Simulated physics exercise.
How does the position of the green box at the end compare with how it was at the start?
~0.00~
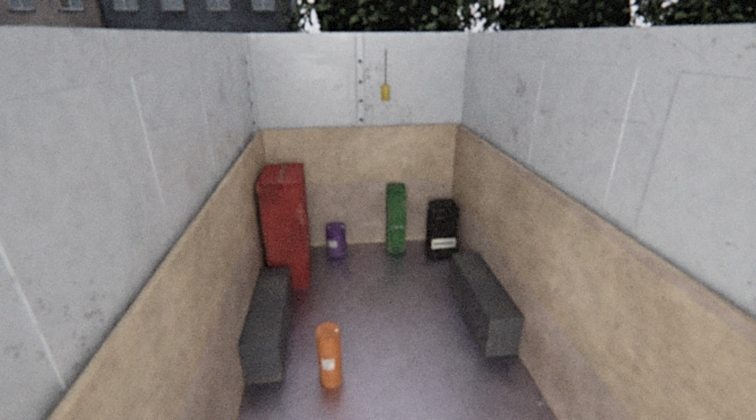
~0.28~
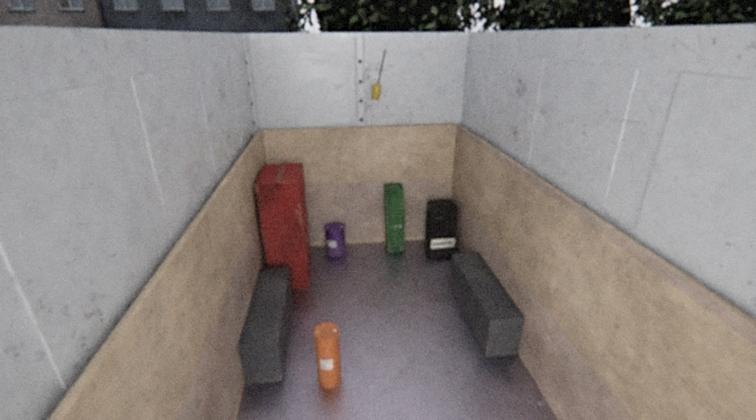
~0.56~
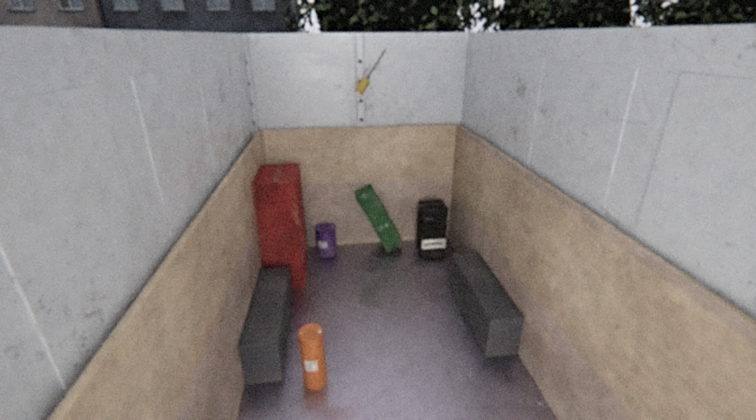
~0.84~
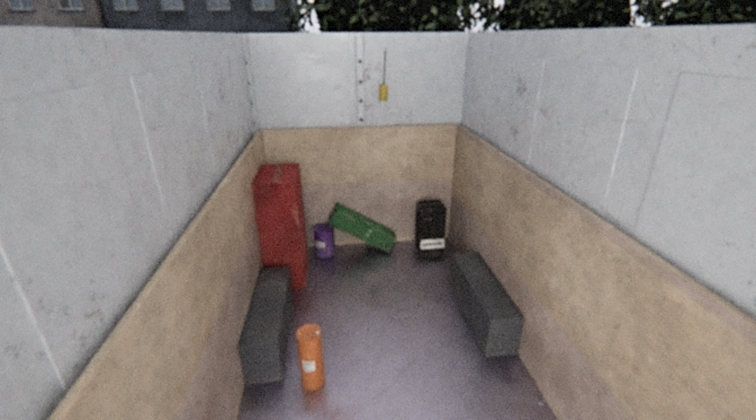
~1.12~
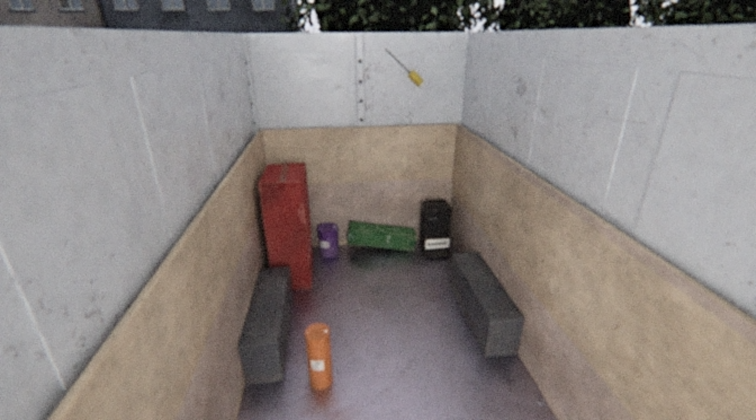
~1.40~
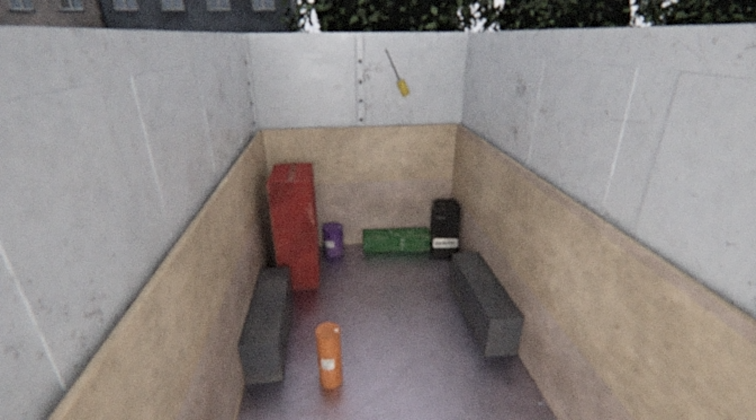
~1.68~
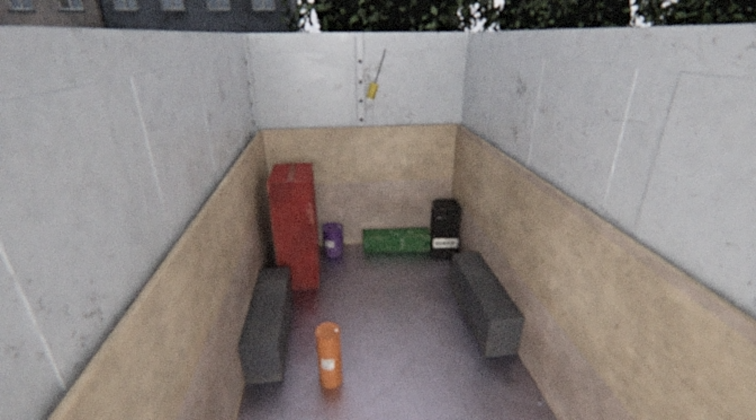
At the start the green box stands upright near the front wall, and at the end it lies on its side there, between the purple canister and the black box.
In the load bay of a van, the loose red, green and black boxes and purple and orange canisters shift slightly left as the green box tips over leftward, then they slide back right, and everything settles with the green box on its side by the front wall.
